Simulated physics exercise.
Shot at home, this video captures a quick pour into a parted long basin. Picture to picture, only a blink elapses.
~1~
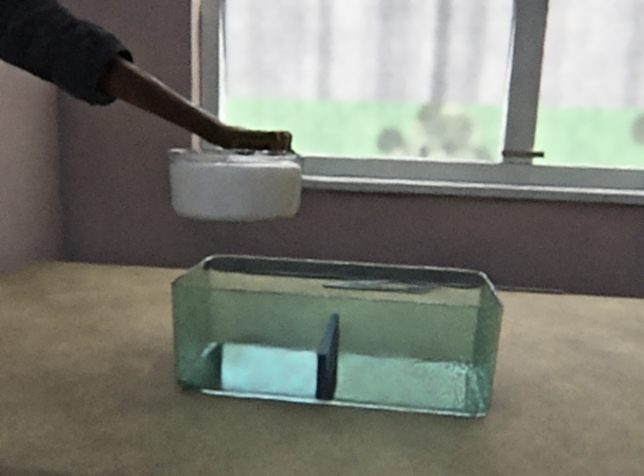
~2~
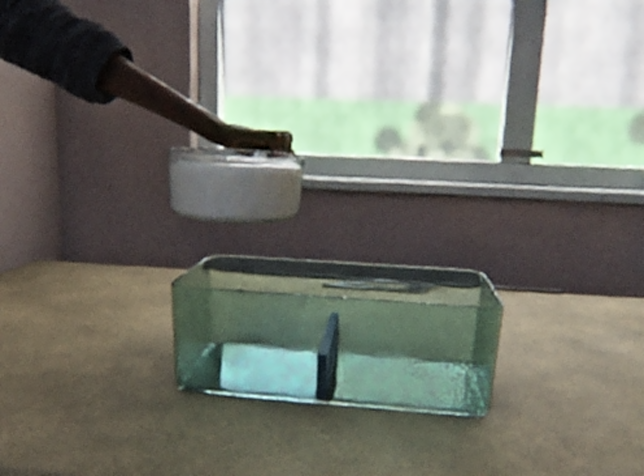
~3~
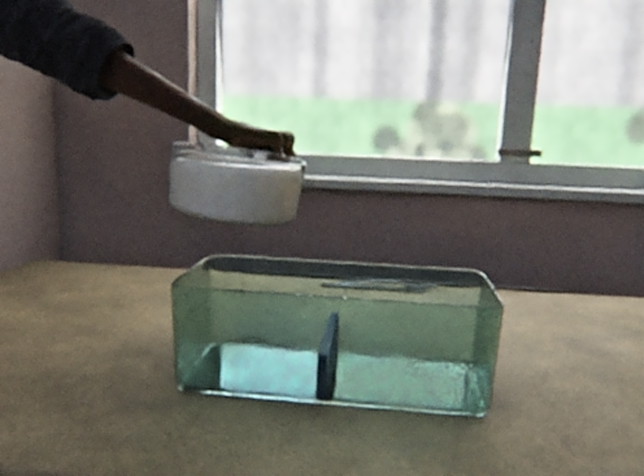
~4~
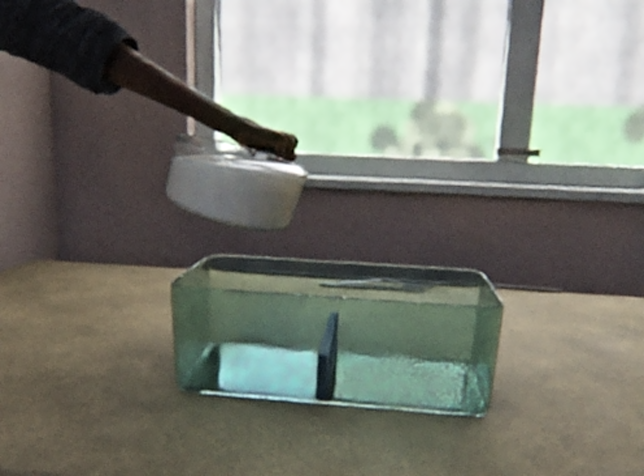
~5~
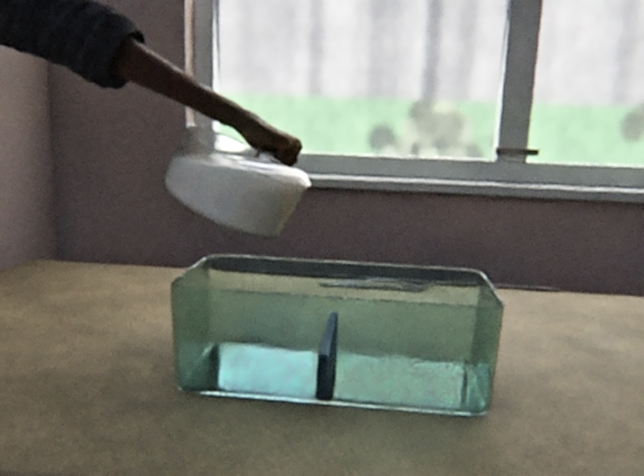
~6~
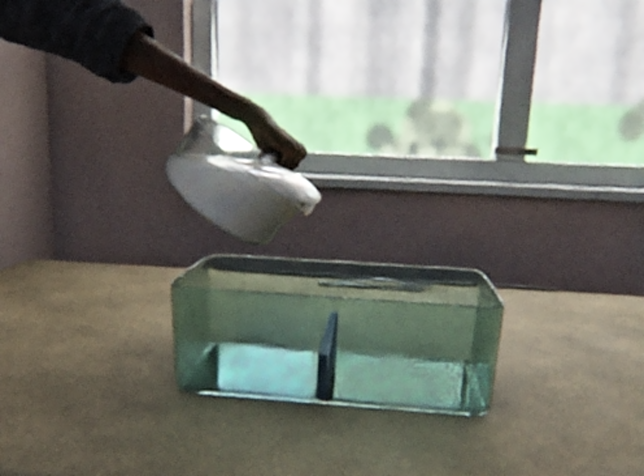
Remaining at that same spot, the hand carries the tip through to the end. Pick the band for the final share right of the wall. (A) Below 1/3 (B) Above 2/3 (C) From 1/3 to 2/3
The answer is C.
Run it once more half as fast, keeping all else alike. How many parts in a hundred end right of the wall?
Roughly 65 percent.
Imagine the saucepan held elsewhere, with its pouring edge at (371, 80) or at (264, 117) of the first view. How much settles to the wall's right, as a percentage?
Roughly 85 percent on the first try and 15 percent on the second.
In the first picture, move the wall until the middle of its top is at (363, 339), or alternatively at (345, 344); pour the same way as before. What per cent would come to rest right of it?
It works out to around 15 per cent for the first and around 35 per cent for the second.
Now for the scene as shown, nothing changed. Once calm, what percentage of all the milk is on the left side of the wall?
I'd say close to 55 per cent.
A moment on, the saucepan is tipped right over and 12 per cent is still to pour, 26 is left of the wall and 38 right of it.
Next, the saucepan is tipped right over and 1 per cent is still to pour, 51 is left of the wall and 43 right of it.
Then the saucepan is tipped right over and 0 per cent is still to pour, 53 is left of the wall and 43 right of it.
Later the saucepan is tipped right over and 0 per cent is still to pour, 53 is left of the wall and 44 right of it.
Finally, 53 per cent lies left of the wall, 44 right of it and 3 outside.
